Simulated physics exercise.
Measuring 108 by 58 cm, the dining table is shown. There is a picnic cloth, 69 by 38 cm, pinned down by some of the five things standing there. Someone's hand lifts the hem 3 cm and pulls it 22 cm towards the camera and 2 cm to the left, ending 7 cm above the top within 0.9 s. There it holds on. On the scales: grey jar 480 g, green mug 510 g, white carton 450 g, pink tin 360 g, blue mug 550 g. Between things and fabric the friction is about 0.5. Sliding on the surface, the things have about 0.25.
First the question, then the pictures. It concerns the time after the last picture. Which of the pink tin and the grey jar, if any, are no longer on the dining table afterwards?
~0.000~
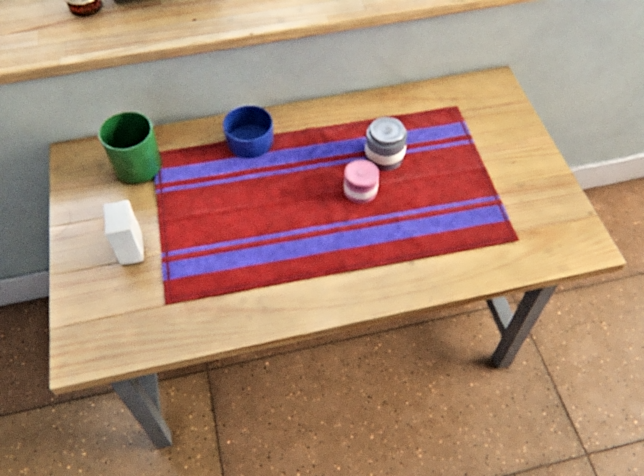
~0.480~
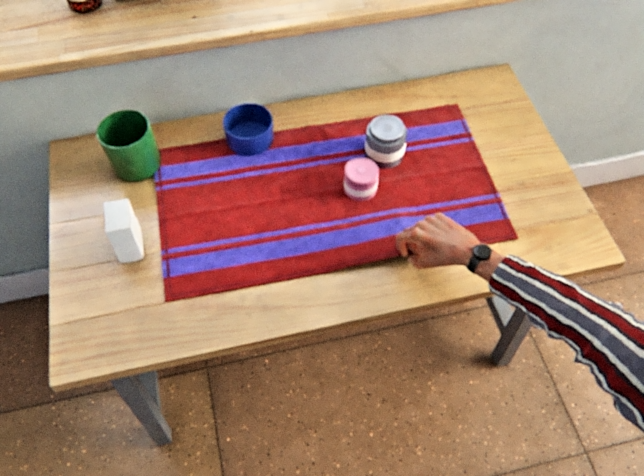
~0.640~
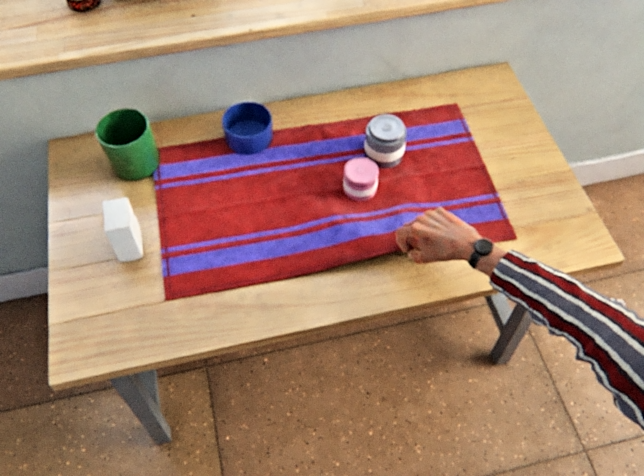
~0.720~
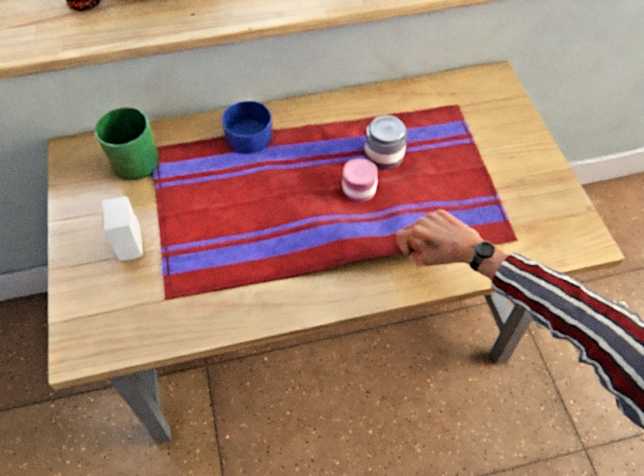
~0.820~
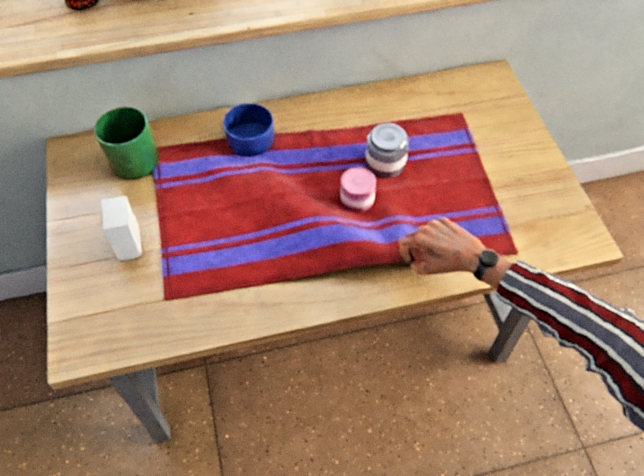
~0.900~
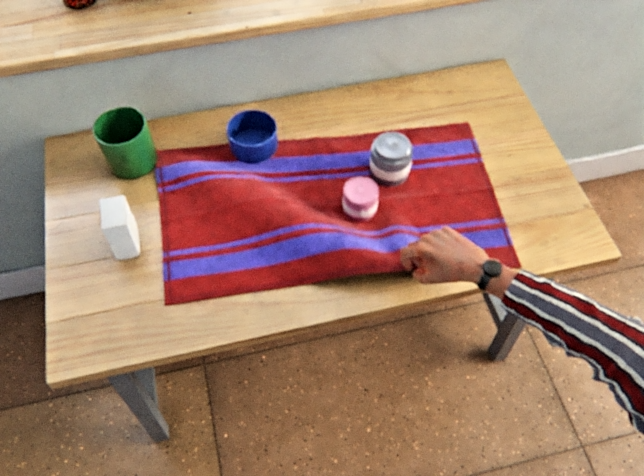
In order: The pink tin is still on top; the grey jar is still on top.
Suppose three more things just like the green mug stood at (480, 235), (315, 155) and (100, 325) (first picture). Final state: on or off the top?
First leaves the top, second keeps its place, third keeps its place.
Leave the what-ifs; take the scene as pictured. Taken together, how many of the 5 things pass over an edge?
It adds up to 0.
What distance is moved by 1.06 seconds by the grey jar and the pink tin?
Shift - grey jar 15 cm, pink tin 10 cm.
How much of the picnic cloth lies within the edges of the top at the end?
I'd say close to 70 per cent of it.
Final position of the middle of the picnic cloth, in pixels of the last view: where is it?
I'd say it sits around (357, 279) in the last picture.
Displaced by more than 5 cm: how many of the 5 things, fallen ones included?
I make it 3.
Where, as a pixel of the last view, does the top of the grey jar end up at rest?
Last view, top position: About (435, 219).
At 1.1 s, 95 % of the picnic cloth is still over the top; grey jar 13 cm off its start, pink tin 12 cm off its start, blue mug 10 cm off its start.
At 1.2 s, 85 % of the picnic cloth is still over the top; grey jar 18 cm off its start, pink tin 18 cm off its start, blue mug 14 cm off its start.
At 1.4 s, 75 % of the picnic cloth is still over the top; grey jar 24 cm off its start at (430, 211), pink tin 23 cm off its start at (388, 260), blue mug 19 cm off its start at (283, 177).
At 1.5 s, 70 % of the picnic cloth is still over the top; grey jar 26 cm off its start, pink tin 25 cm off its start, blue mug 21 cm off its start.
At 3.1 s, 70 % of the picnic cloth is still over the top; grey jar 26 cm off its start at (435, 219), pink tin 24 cm off its start at (396, 267), blue mug 21 cm off its start at (287, 186).
